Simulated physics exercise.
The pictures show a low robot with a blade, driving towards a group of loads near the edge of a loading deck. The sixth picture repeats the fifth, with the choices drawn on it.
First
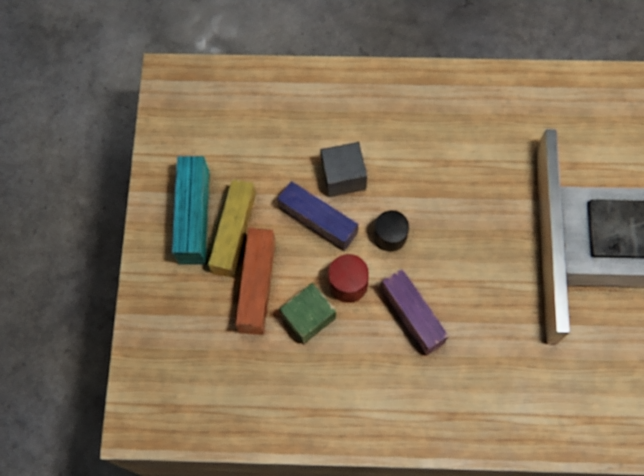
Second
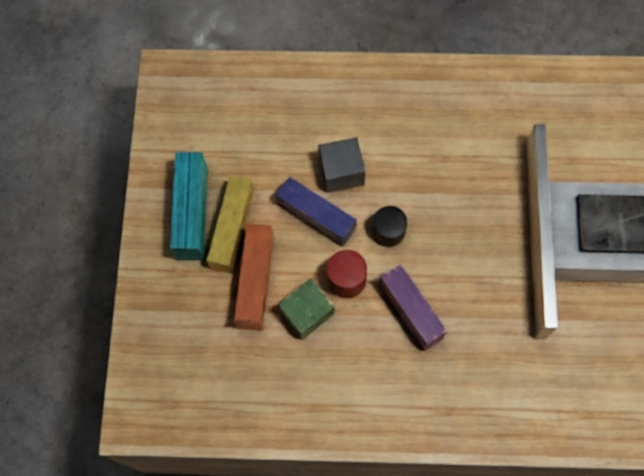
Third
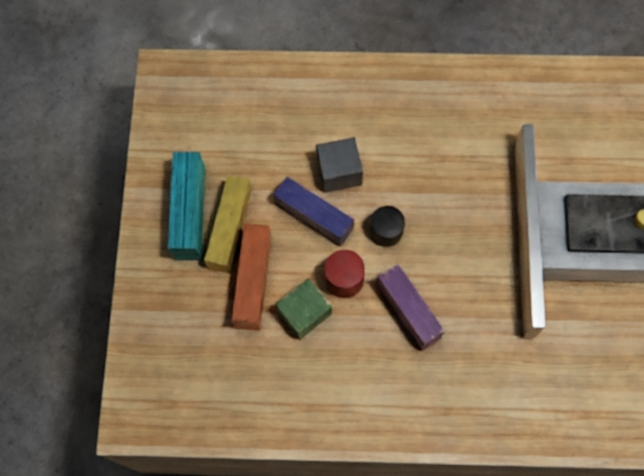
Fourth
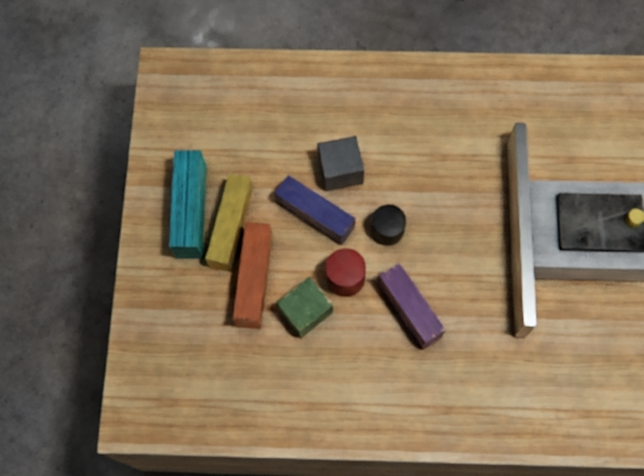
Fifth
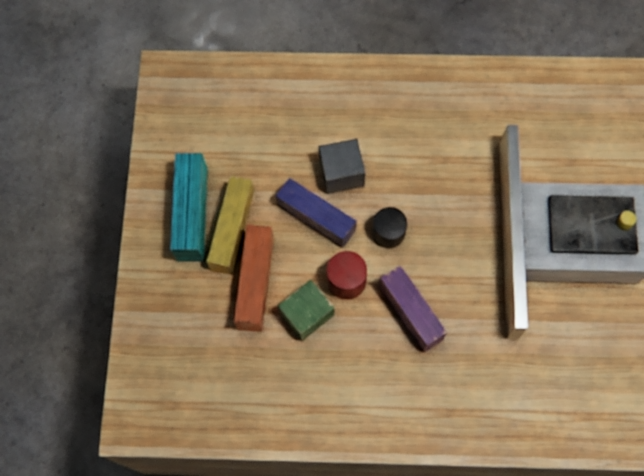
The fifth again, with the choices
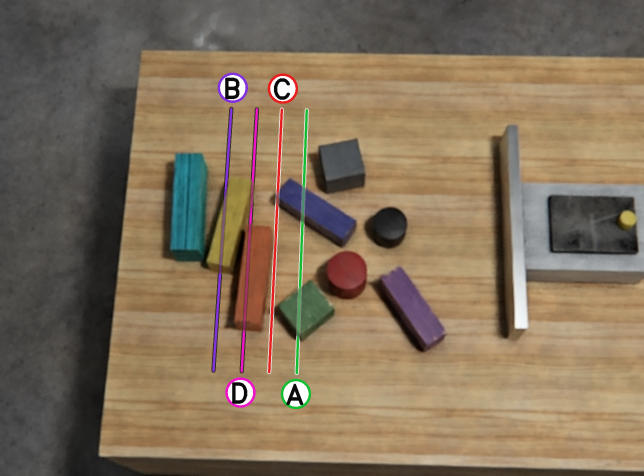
In the video, a low grey robot with a wide upright blade moves slowly leftward across a wooden deck, towards a scattered group of coloured bars, blocks and round pieces, which stay still and untouched near the left edge.
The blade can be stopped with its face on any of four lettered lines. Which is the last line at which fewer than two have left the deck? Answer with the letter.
It can go as far as B.
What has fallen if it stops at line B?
The turquoise stick goes over.
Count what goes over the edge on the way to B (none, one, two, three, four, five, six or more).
By then, one.
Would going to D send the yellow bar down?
No.
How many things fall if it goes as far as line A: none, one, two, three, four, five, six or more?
The count is none.
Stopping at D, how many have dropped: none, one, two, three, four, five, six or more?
The count is none.
On the marked copy, A at (302, 235); B at (223, 233); C at (276, 234); D at (250, 234).
Taking B. A third of the way, robot (480, 222); purple bar (391, 312); black canister (385, 228).
Two thirds of the way, robot (372, 219); turquoise stick (184, 207); yellow bar (205, 225).
When it is over, robot (291, 218); turquoise stick over the edge; yellow bar (131, 227); one fallen.
As for the rest, A is within the limit but short; C is within the limit but short; D is within the limit but short.
